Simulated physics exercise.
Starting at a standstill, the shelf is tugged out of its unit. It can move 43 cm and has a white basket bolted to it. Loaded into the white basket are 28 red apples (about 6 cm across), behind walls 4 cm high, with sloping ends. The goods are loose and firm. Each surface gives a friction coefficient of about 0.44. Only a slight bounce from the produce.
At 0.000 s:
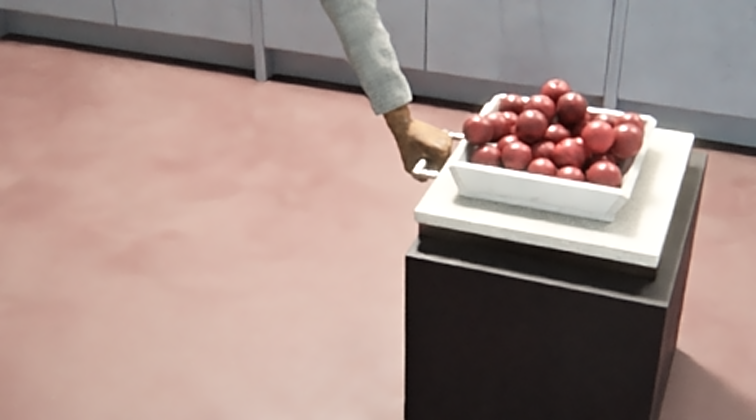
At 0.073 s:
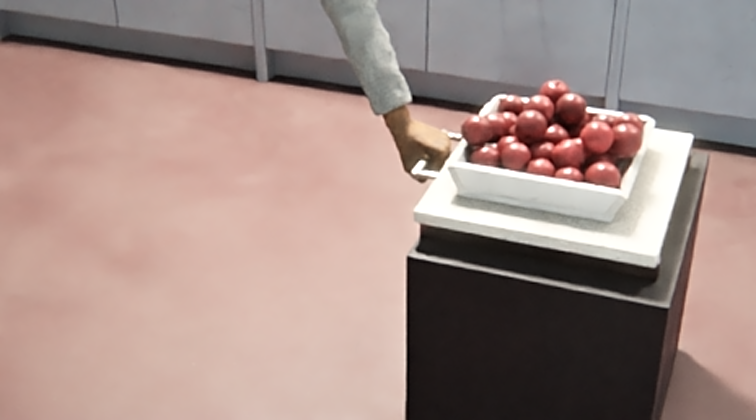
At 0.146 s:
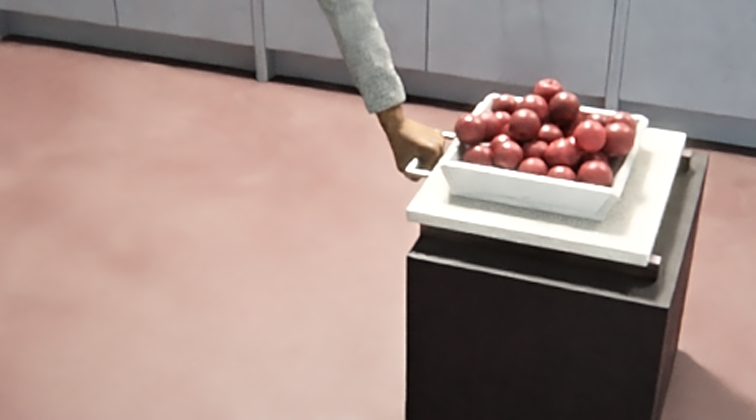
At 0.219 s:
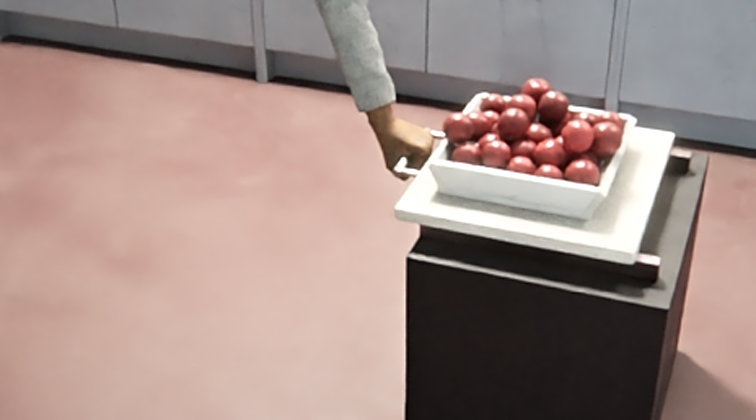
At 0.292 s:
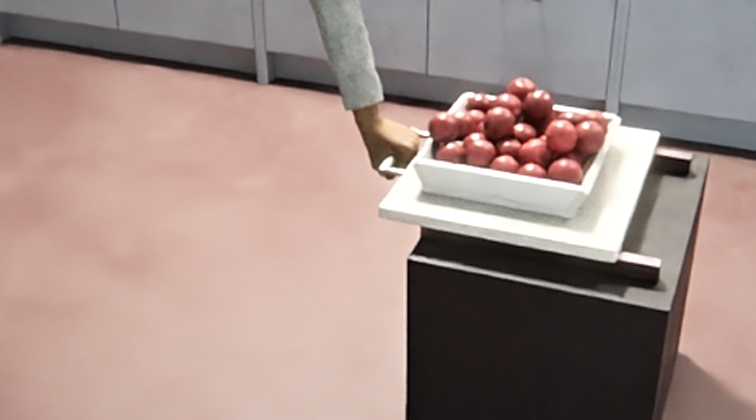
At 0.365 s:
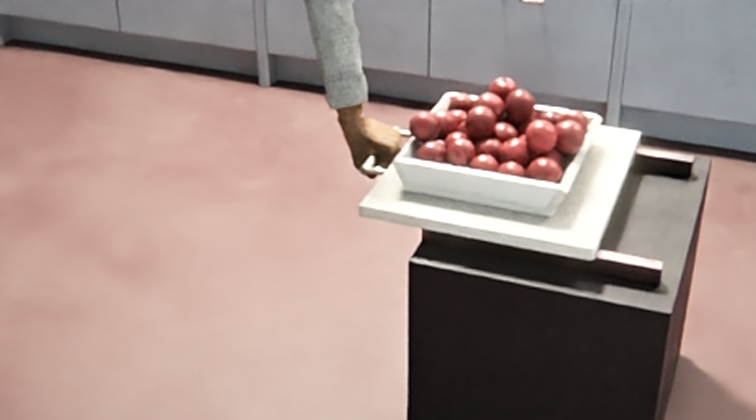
A hand pulls a white shelf holding a basket of red apples to the left.
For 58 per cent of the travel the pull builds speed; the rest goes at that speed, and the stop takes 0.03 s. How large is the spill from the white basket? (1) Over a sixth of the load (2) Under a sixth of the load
(2) Under a sixth of the load.
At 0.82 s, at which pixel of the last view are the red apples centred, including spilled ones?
Their middle is at about (328, 115).
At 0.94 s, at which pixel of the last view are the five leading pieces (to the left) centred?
Centre approx. at (278, 99) px.
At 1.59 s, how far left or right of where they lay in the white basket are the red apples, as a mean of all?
About 4 cm left.
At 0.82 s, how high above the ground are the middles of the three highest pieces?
Roughly 64 centimetres.
After 0.74 s, the shelf hits its stop.
After 0.82 s, 0 of 28 out of the white basket.
After 0.94 s, 1 of 28 out of the white basket.
After 1.16 s, 2 of 28 out of the white basket.
When it is over (at 1.59 s), 2 of 28 out of the white basket. Asked share, 2 of 28, 7 per cent.
